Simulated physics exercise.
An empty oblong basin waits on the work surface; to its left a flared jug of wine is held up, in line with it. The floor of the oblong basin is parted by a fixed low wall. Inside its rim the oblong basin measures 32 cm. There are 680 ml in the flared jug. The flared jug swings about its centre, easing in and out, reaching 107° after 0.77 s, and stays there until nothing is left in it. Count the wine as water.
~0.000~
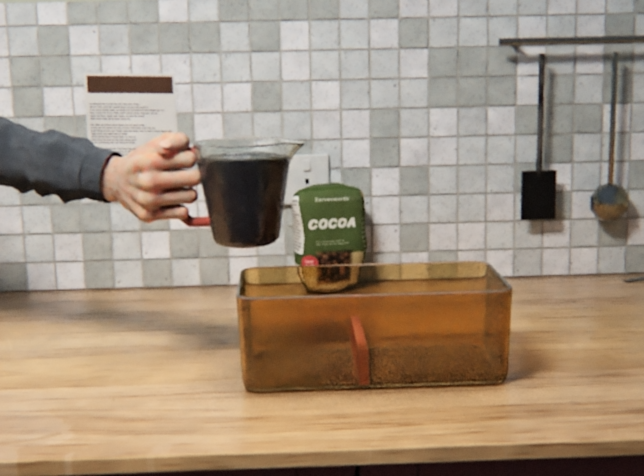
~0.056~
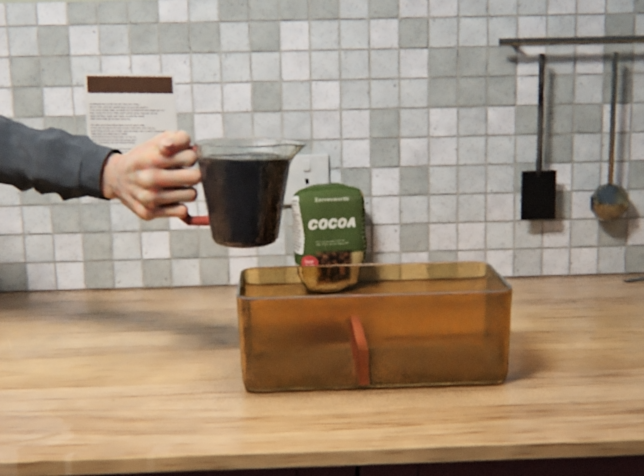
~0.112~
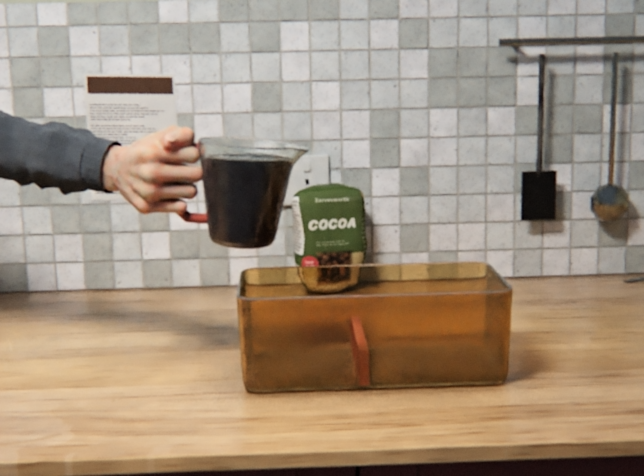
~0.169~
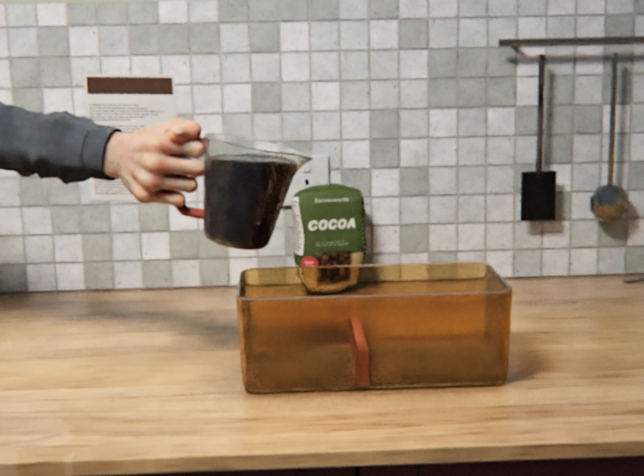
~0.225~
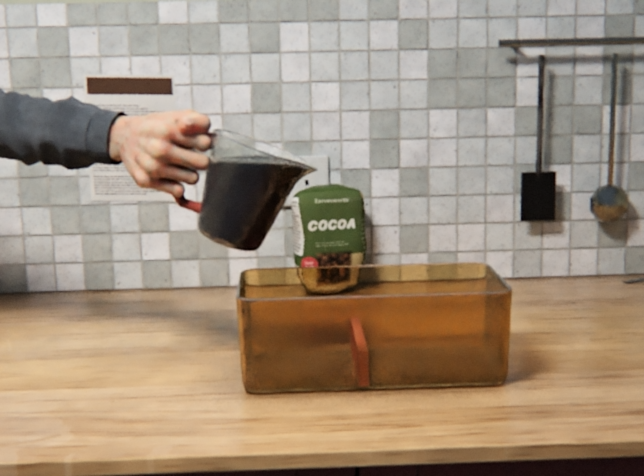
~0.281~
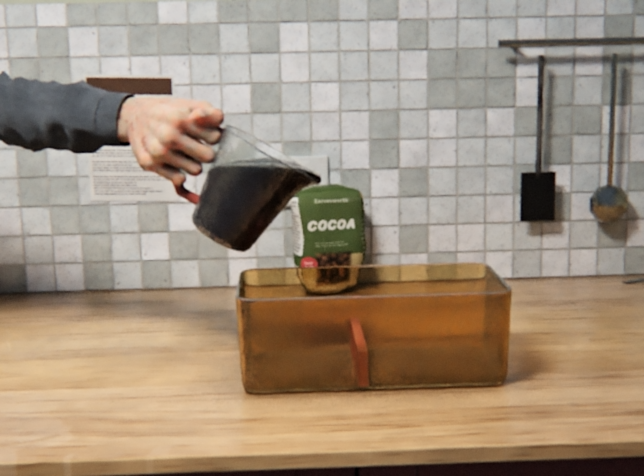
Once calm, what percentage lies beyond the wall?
The far part has some 32 per cent.
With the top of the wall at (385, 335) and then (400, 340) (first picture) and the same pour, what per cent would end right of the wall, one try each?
First 10, then 10 per cent.
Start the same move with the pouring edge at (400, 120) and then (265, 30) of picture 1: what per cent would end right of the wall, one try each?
In turn about 90 and 20 per cent.
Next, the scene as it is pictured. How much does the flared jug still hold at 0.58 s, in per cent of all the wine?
About 50 per cent.
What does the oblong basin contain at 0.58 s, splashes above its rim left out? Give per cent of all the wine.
About 30 per cent.
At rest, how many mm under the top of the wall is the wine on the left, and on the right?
Left about 22 mm, right about 36 mm.
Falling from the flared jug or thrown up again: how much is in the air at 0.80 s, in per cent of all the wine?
Near 6 in a hundred.
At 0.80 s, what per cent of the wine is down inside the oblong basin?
Near 86 in a hundred.
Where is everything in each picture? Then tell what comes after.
In the first frame, it leans 0°; its right rim is at (305, 142); the wine meets the walls at (200, 158) and (289, 156); the oblong basin's rim runs from (240, 284) to (499, 276); the wall's top is at (359, 333).
In the second frame, it leans 1°; its right rim is at (306, 144); the wine meets the walls at (200, 157) and (290, 157).
In the third frame, it leans 5°; its right rim is at (309, 149); the wine meets the walls at (204, 156) and (293, 159).
In the fourth frame, it leans 12°; its right rim is at (314, 157); the wine meets the walls at (207, 157) and (297, 162).
In the fifth frame, it leans 21°; its right rim is at (318, 168); the wine meets the walls at (212, 162) and (307, 165).
In the sixth frame, it leans 31°; its right rim is at (321, 182); the wine meets the walls at (209, 174) and (311, 170); 1 per cent is over the edge.
After 0.58 s the tilt is 91° and 50 per cent is still to pour, 8 is left of the wall and 22 right of it.
After 0.80 s the tilt is 107° and 7 per cent is still to pour, 56 is left of the wall and 31 right of it.
After 1.02 s the tilt is 107° and 0 per cent is still to pour, 66 is left of the wall and 32 right of it.
After 1.27 s the tilt is 107° and 0 per cent is still to pour, 66 is left of the wall and 32 right of it.
In the end 66 per cent lies left of the wall, 32 right of it and 2 outside.
